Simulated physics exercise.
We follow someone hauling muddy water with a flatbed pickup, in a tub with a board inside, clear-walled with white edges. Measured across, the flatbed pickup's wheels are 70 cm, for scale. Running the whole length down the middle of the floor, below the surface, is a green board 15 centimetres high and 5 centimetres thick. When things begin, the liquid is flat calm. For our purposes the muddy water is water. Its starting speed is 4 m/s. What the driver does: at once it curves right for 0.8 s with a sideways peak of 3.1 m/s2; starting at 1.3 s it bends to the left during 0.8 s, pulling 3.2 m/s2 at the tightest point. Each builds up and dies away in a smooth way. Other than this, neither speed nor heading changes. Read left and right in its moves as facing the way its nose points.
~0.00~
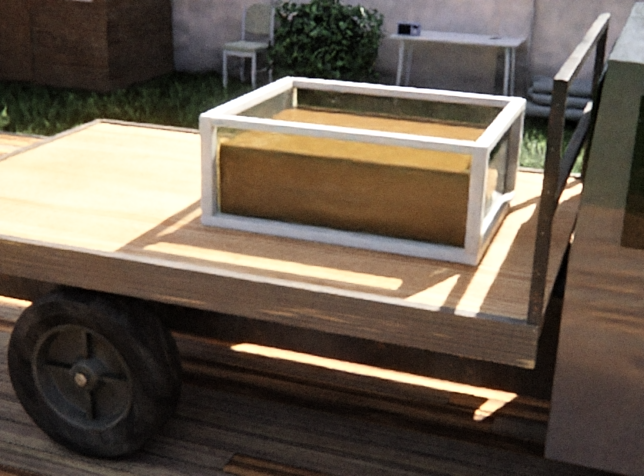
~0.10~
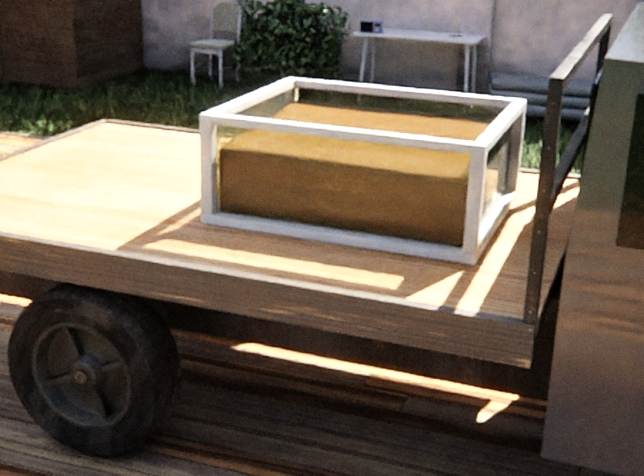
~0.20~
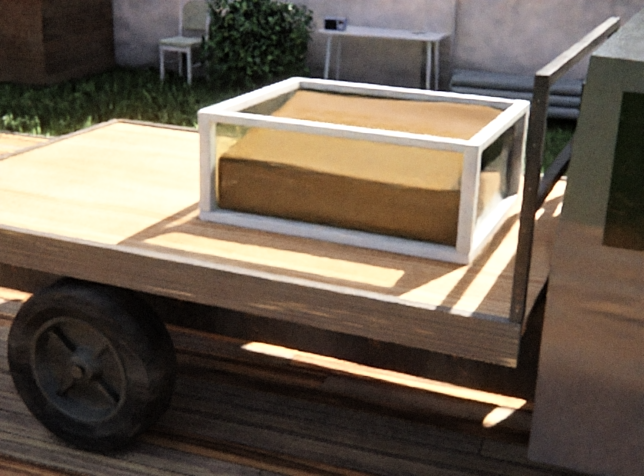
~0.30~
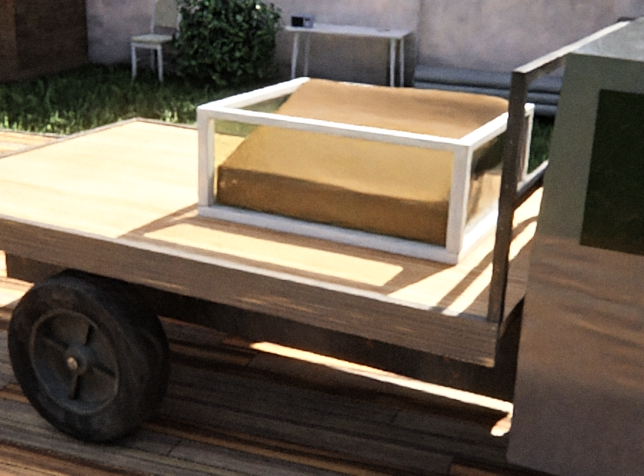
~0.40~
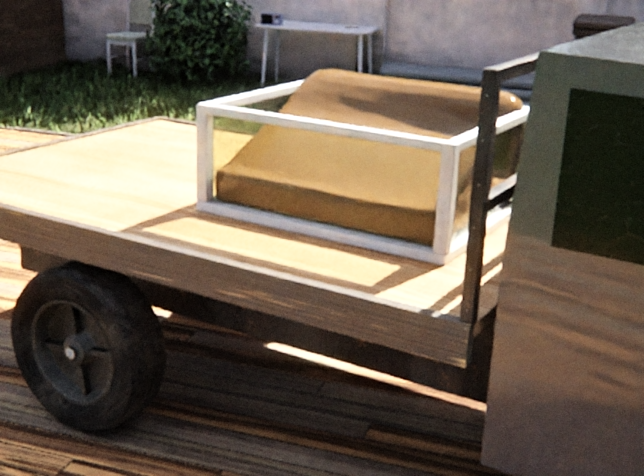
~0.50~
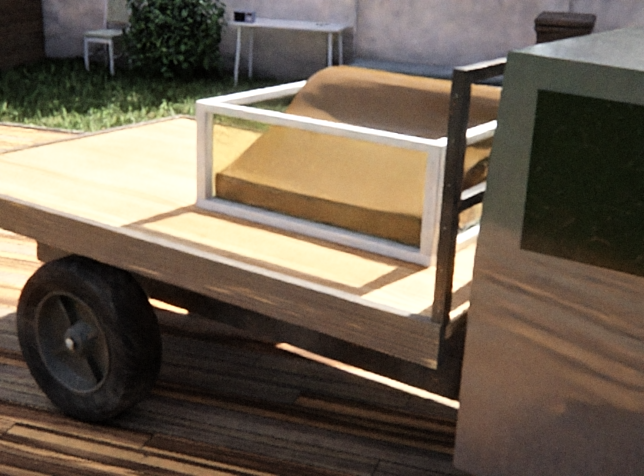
Muddy brown water lies level in a clear-walled, white-edged tub on a flatbed pickup, then begins to tilt as the truck turns. It sinks along the near wall and heaps steadily higher toward the far side, bulging above the rim, while the chair and table behind slide left.
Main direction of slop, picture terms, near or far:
Far.
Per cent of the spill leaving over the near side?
Spill fraction there: Roughly 20 per cent.
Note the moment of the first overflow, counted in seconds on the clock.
That comes at some 0.6 s.
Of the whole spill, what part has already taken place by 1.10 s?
About 80 percent, give or take.
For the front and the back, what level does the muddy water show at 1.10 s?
Approx. 32 cm front, approx. 28 cm back.
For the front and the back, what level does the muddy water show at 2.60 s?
About 30 cm in front and 26 cm behind.
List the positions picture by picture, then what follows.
The muddy water reaches (457, 164) at the front end; it reaches (243, 139) at the back end; no slope yet; the front is on the right, levels are read along the near wall; a wheel hub at (76, 384), in the first frame.
The muddy water reaches (455, 171) at the front end; it reaches (243, 138) at the back end; no slope yet, in the second frame.
The muddy water reaches (450, 179) at the front end; it reaches (242, 152) at the back end; it is heaped 10° towards the far side, in the third frame.
The muddy water reaches (441, 194) at the front end; it reaches (240, 157) at the back end; it is heaped 19° towards the far side, in the fourth frame.
The muddy water reaches (431, 200) at the front end; it reaches (239, 165) at the back end; it is heaped 25° towards the far side, in the fifth frame.
The muddy water reaches (420, 205) at the front end; it reaches (239, 168) at the back end; it is heaped 29° towards the far side; a wheel hub at (64, 347), in the sixth frame.
After 1.10 s it stands 28 cm high behind and 33 cm in front; 7 per cent has gone over the far side, a little elsewhere.
After 1.80 s it stands 29 cm high behind and 27 cm in front; 7 per cent has gone over the far side, a little elsewhere.
After 2.60 s it stands 25 cm high behind and 30 cm in front; 8 per cent has gone over the far side, a little elsewhere.
After 5.09 s 9 per cent has gone over the far side, a little elsewhere; the far side has passed 6 per cent and the near side 2.
